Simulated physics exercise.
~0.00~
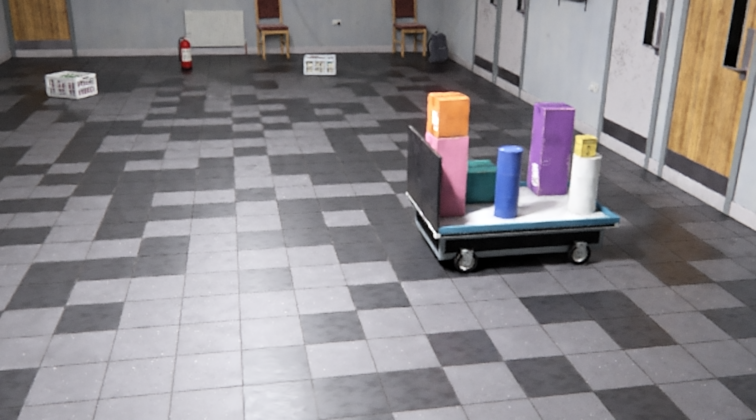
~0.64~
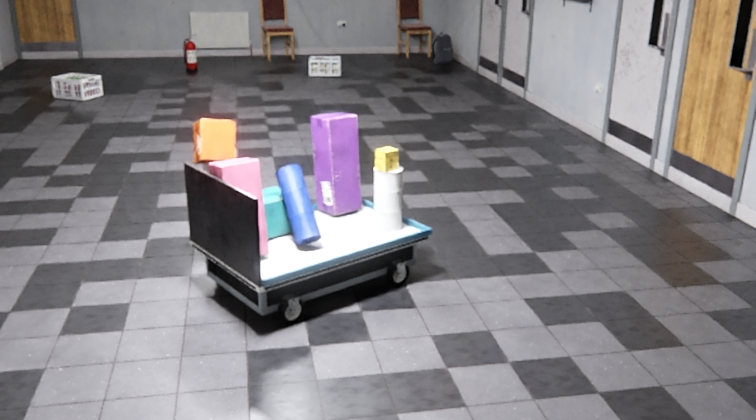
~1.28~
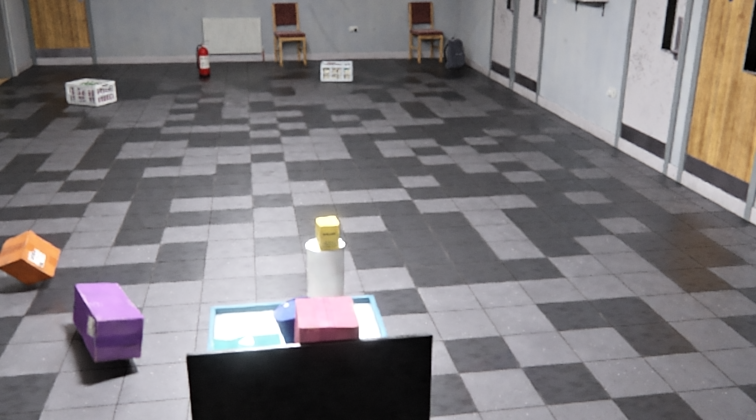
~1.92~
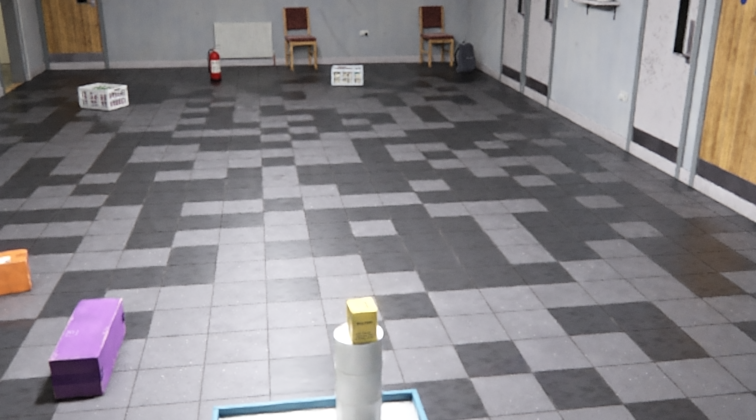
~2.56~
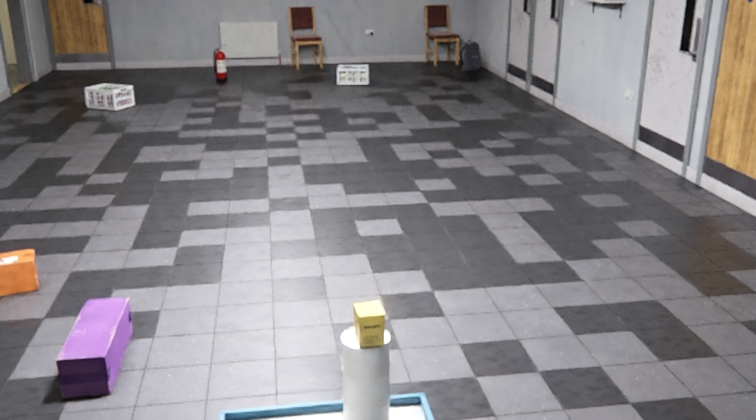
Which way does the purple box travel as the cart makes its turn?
The purple box moves to the viewer's left, coming off the cart and ending up on its side on the floor.
A flat cart with a dark board at its front rolls leftward across a tiled floor, carrying upright boxes and canisters. It begins swinging toward the viewer, and the orange box and the blue canister lean over. As the turn continues, the orange box and then the purple box leave the deck and land on the floor at the left. The cart comes round with its board facing the viewer, then slips mostly below the view. At the end both fallen boxes lie still on their sides, while the white canister stands upright with the yellow box on top.
